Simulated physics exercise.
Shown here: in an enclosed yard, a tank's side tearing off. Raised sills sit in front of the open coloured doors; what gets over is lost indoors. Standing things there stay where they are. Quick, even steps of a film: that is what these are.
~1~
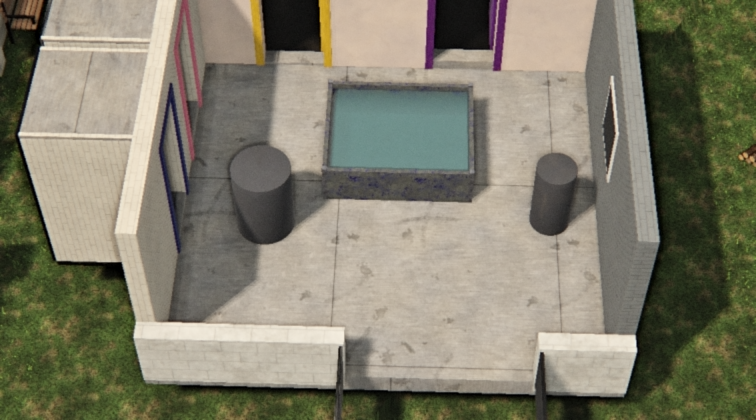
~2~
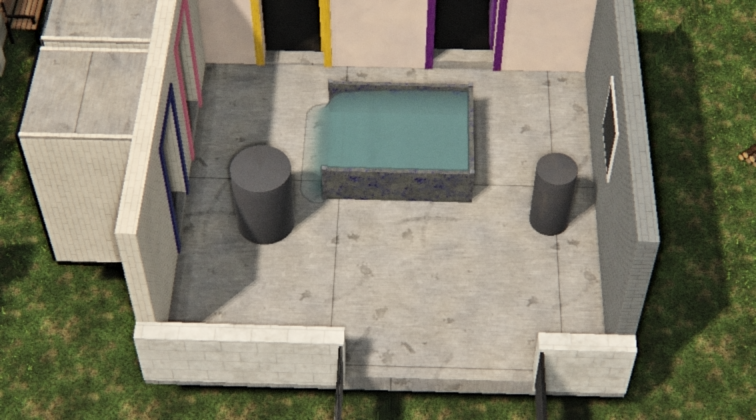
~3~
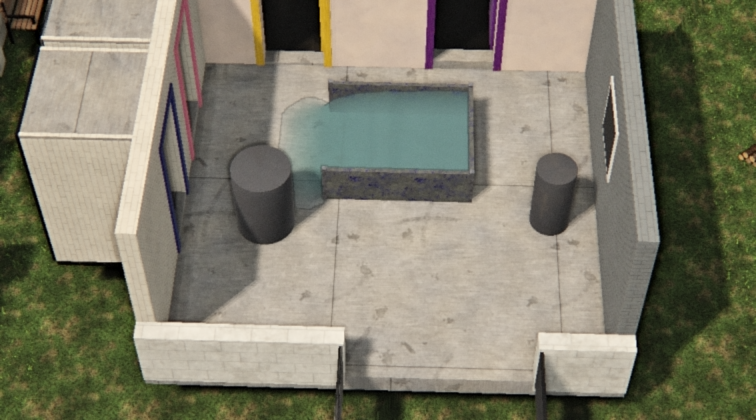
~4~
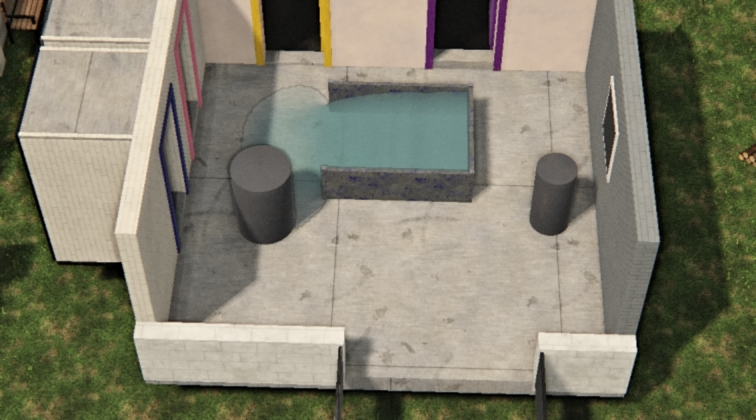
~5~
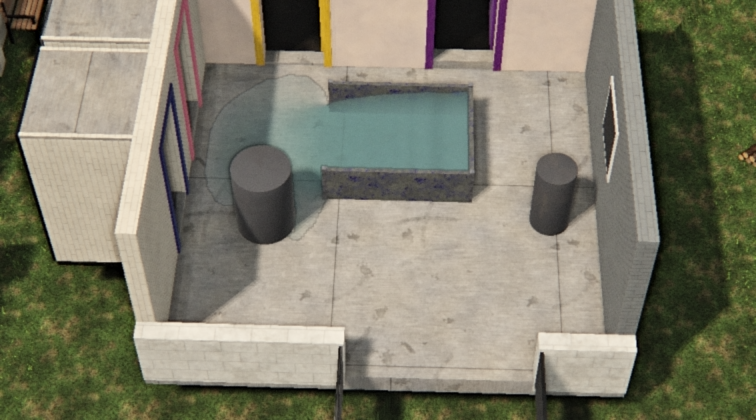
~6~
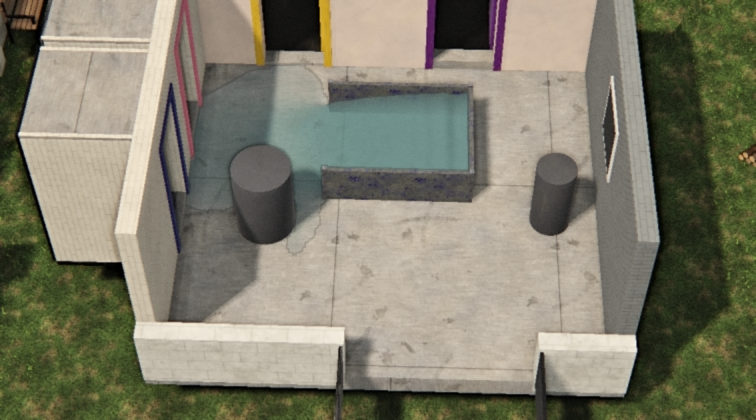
At first, a full rectangular tank stands whole and still in a walled yard, between two dark grey cylinders. Then its left side gives way and water pours out across the paving, spreading leftward around the larger cylinder, toward the left wall and the yellow-framed doorway.
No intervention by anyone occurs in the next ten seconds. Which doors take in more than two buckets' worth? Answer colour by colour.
My prediction: The purple door gets two buckets or less inside. The yellow door gets more than two buckets inside. The blue door gets more than two buckets inside. The pink door gets more than two buckets inside.
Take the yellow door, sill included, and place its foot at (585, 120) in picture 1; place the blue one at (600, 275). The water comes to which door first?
It would be the door marked pink, I think.
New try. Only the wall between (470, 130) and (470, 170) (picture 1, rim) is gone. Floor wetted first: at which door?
That would be the purple one.
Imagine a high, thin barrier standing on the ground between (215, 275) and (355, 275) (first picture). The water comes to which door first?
I'd pick the pink one.
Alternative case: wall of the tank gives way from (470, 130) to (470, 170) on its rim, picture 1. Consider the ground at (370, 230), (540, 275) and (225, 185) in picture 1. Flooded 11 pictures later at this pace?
In the order you gave them, I get still bare, drenched, still bare.
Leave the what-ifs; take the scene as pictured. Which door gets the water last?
Answer - the purple-painted one.
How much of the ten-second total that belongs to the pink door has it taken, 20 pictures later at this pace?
My estimate: Close to 95 per cent.
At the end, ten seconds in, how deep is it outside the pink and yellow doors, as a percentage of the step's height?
The first comes to about 30 percent, the second to about 60 percent.
A moment on, water covers 25 % of the floor; the purple door not reached, the yellow door wet at the sill, nothing in, the blue door under two buckets in, the pink door over two buckets in.
Next, water covers 30 % of the floor; the purple door not reached, the yellow door wet at the sill, nothing in, the blue door over two buckets in, the pink door far over two buckets in.
Then, water covers 40 % of the floor; the purple door not reached, the yellow door over two buckets in, the blue door over two buckets in, the pink door far over two buckets in.
Later, water covers 75 % of the floor; the purple door wet at the sill, nothing in, the yellow door over two buckets in, the blue door far over two buckets in, the pink door far over two buckets in.
In the end, water covers 95 % of the floor; the purple door wet at the sill, nothing in, the yellow door over two buckets in, the blue door far over two buckets in, the pink door far over two buckets in.
